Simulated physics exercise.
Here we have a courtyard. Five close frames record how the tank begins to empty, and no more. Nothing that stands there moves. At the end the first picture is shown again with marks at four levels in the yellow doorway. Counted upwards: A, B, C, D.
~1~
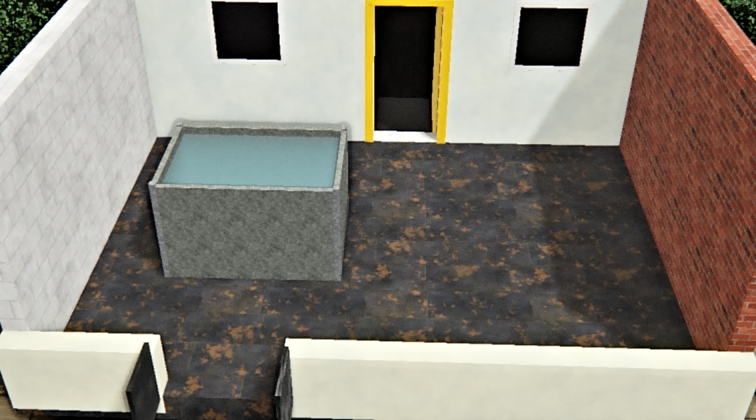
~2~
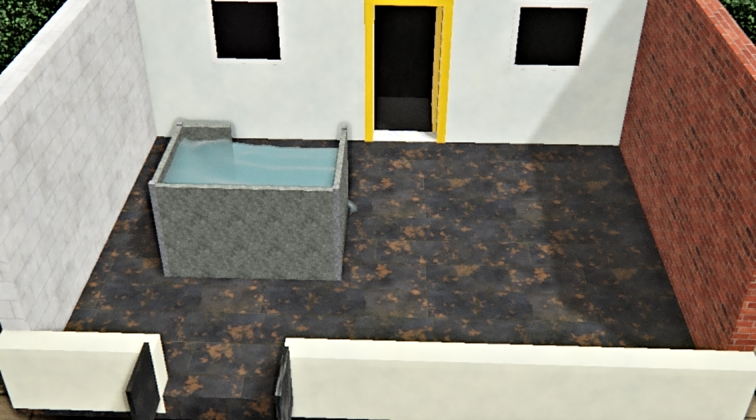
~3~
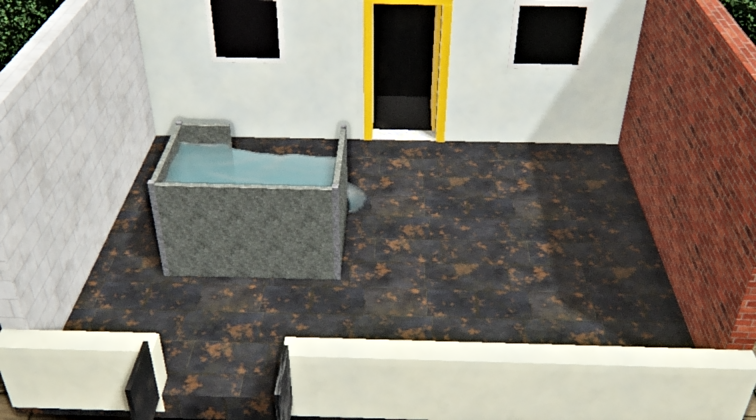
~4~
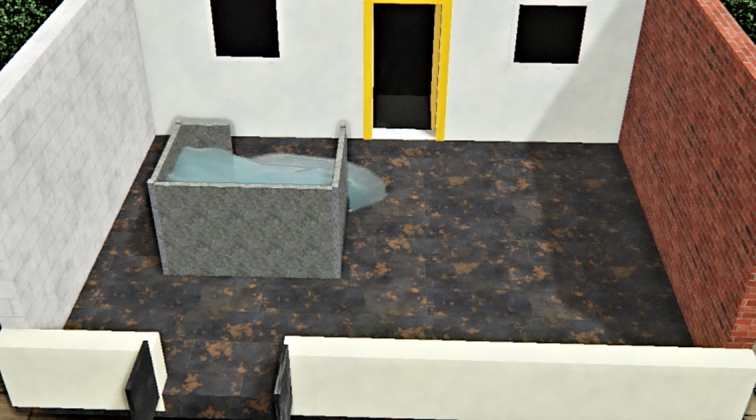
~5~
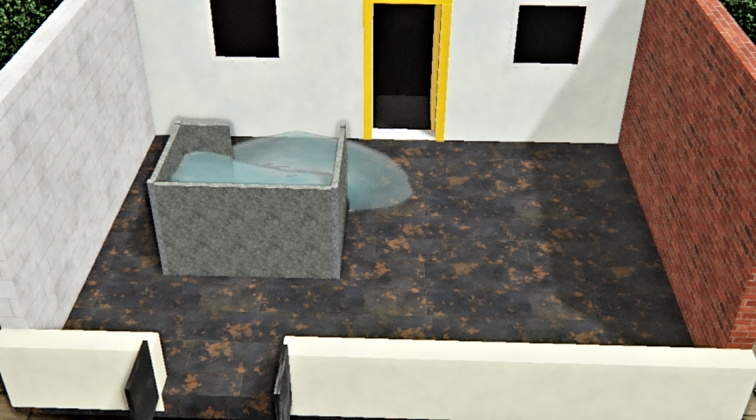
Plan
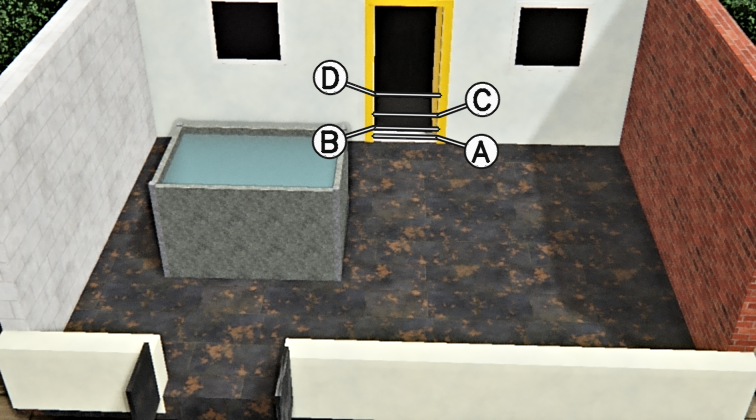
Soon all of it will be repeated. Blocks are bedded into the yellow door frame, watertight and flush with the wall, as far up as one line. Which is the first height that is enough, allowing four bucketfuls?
Take C.
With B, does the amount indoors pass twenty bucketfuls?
No, it does not.
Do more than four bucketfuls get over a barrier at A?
Yes.
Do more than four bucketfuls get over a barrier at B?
Yes, it does.
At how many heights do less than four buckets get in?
Two of them.
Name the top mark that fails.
Mark B.
On the marked copy, A at (405, 136); B at (405, 128); C at (406, 114); D at (406, 94); from the bottom up A, B, C, D.
Choosing A, dozens of bucketfuls pour in.
Choosing B, about 9 bucketfuls get in.
Choosing C, a bucket or two gets in.
Choosing D, nothing gets over.
